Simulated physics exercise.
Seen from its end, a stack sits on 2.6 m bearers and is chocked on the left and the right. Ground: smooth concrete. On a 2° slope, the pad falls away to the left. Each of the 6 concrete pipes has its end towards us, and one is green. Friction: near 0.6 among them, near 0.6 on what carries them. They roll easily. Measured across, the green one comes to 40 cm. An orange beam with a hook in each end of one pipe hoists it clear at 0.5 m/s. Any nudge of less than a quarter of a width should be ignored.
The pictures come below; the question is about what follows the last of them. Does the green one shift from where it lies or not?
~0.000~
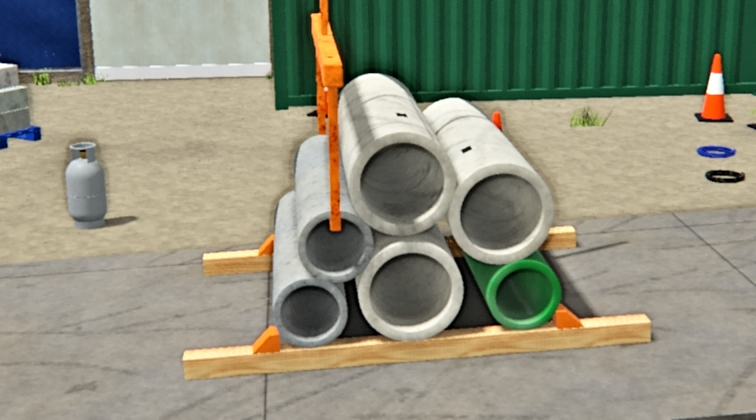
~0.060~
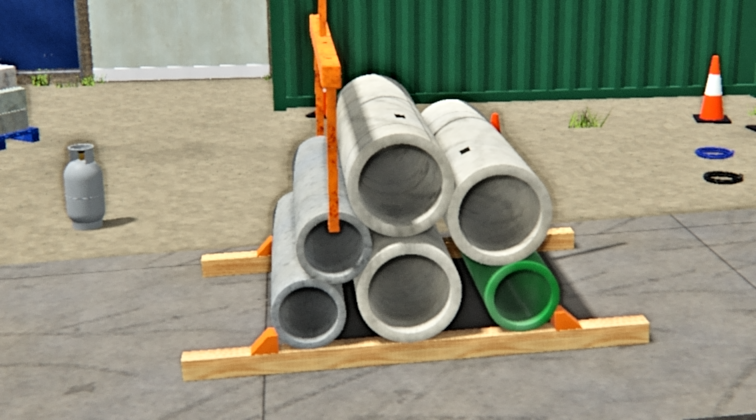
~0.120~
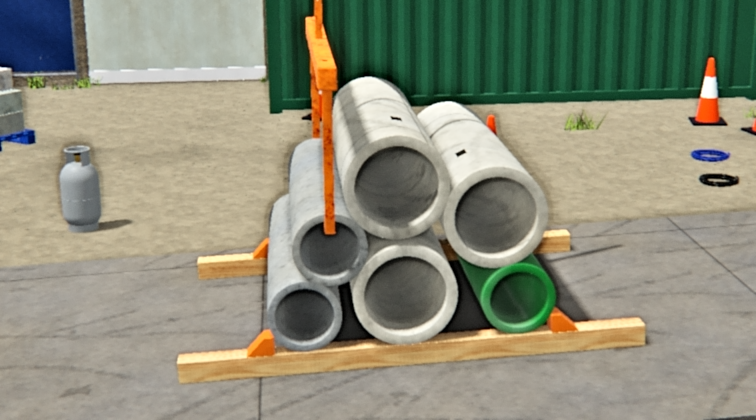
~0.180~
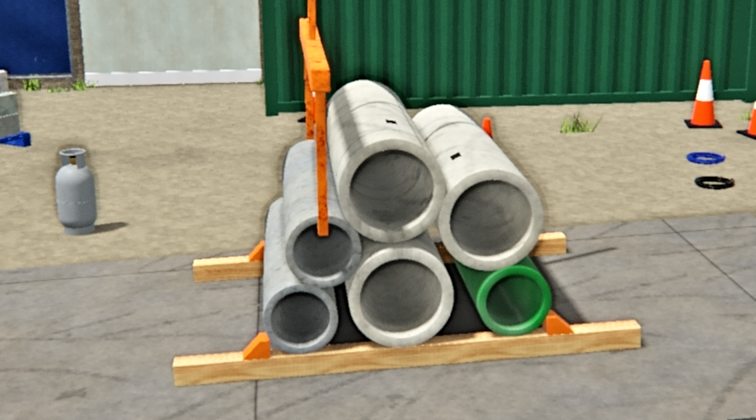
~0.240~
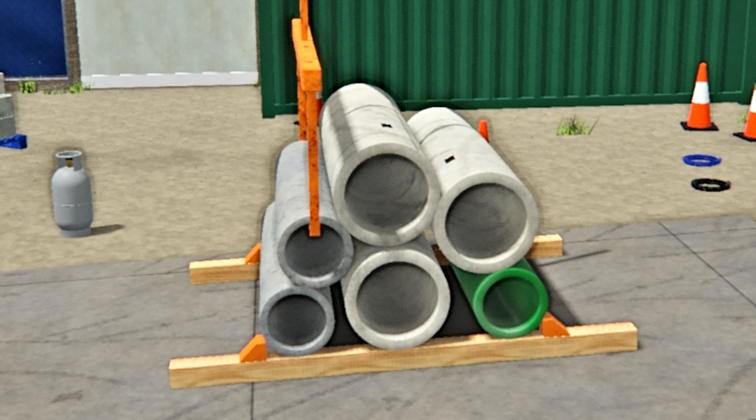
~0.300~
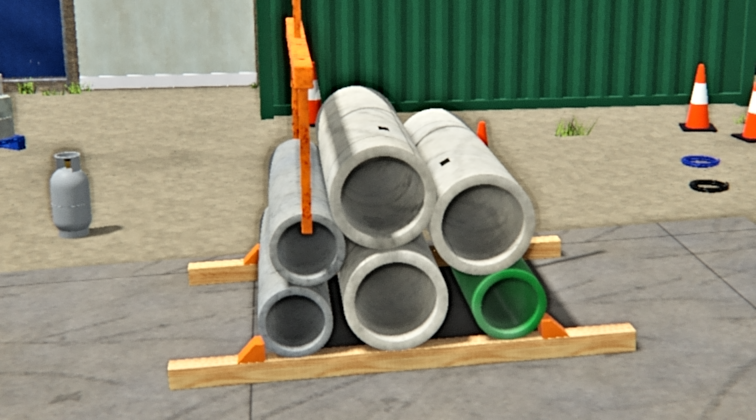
Result for green: Left in its spot.
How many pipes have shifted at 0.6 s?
At that point, 0.
Then, 0.6 s in, green is where it was; 0 others dislodged.
In the end (3.1 s), green is where it was; 1 other dislodged.
